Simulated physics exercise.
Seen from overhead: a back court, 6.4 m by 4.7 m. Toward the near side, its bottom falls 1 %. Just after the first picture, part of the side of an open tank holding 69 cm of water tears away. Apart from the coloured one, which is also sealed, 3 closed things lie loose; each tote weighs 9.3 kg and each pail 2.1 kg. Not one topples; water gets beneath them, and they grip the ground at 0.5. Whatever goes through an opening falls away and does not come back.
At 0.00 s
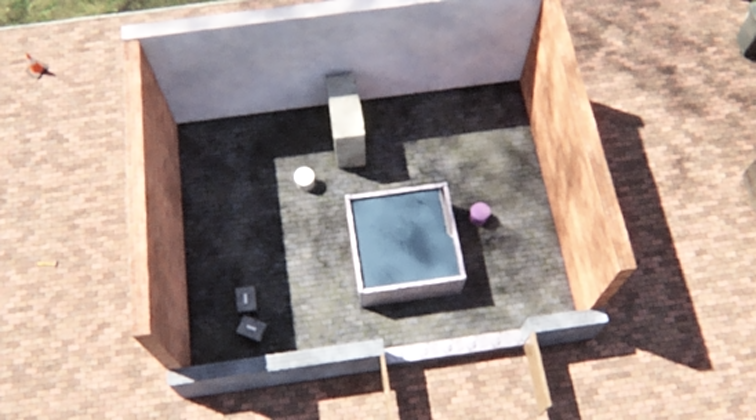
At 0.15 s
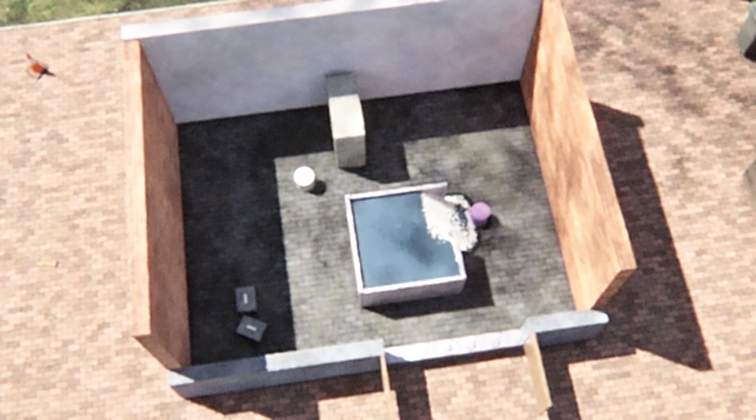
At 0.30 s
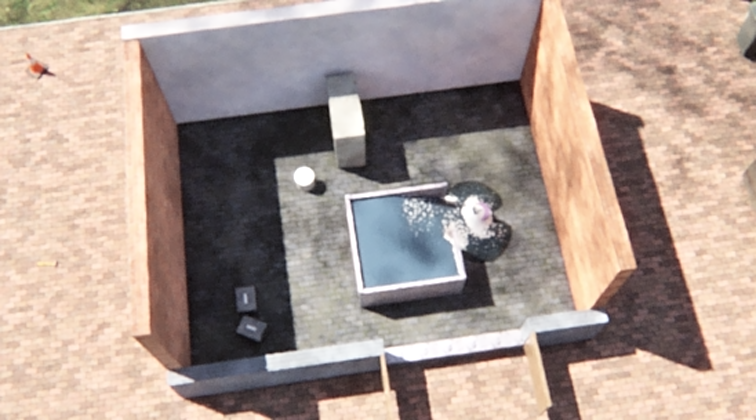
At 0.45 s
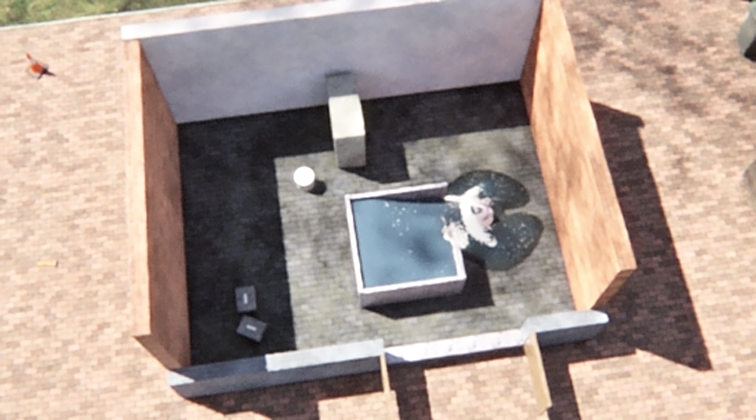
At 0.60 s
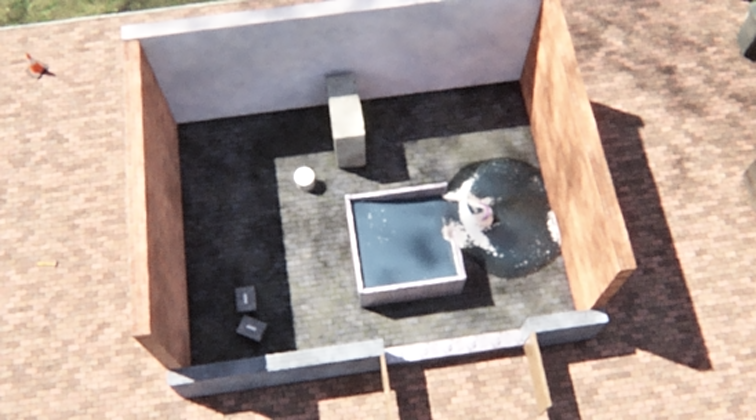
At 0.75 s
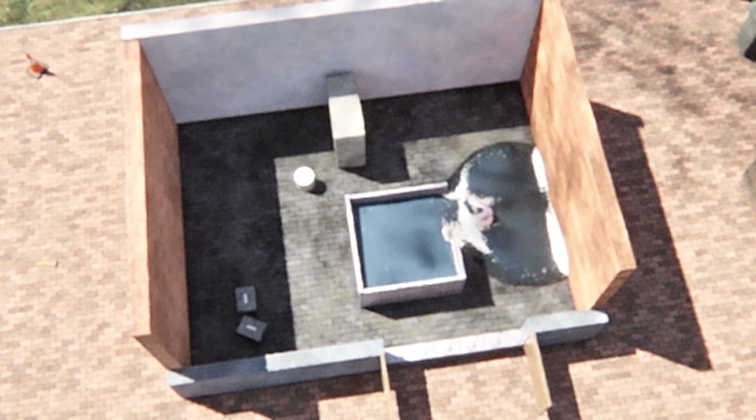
Water bursts from the tank's right side, surges around the purple pail, and spreads rightward.
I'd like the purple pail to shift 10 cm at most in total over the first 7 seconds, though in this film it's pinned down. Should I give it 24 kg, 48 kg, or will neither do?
Answer: Neither will do.
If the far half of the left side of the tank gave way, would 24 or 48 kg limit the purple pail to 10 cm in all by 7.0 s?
So the lighter pick works.
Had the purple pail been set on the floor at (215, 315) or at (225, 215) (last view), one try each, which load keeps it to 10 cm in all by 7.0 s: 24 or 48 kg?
One by one: Lighter mass suffices; lighter mass suffices.
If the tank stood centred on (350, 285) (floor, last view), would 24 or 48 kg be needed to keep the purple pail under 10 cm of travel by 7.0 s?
Well, then you need the heavier one.
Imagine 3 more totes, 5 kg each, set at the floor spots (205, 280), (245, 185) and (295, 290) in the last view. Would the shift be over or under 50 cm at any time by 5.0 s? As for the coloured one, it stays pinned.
In turn: Under, short of it, less.
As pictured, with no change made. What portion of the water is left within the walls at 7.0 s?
Some 90 per cent remains.
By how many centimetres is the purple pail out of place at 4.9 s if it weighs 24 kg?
It would be some 100 cm from its spot.
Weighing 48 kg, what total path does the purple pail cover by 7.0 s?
Total path: Around 80 cm.
After 1.4 s the purple pail would be 113 cm from its start with 24 kg and 58 cm from its start with 48 kg; 15 cm of water round it then.
After 3.1 s the purple pail would be 96 cm from its start with 24 kg and 72 cm from its start with 48 kg; 18 cm of water round it then.
After 4.9 s the purple pail would be 96 cm from its start with 24 kg and 72 cm from its start with 48 kg; 12 cm of water round it then.
After 7.0 s the purple pail would be 96 cm from its start with 24 kg and 72 cm from its start with 48 kg; 11 cm of water round it then.
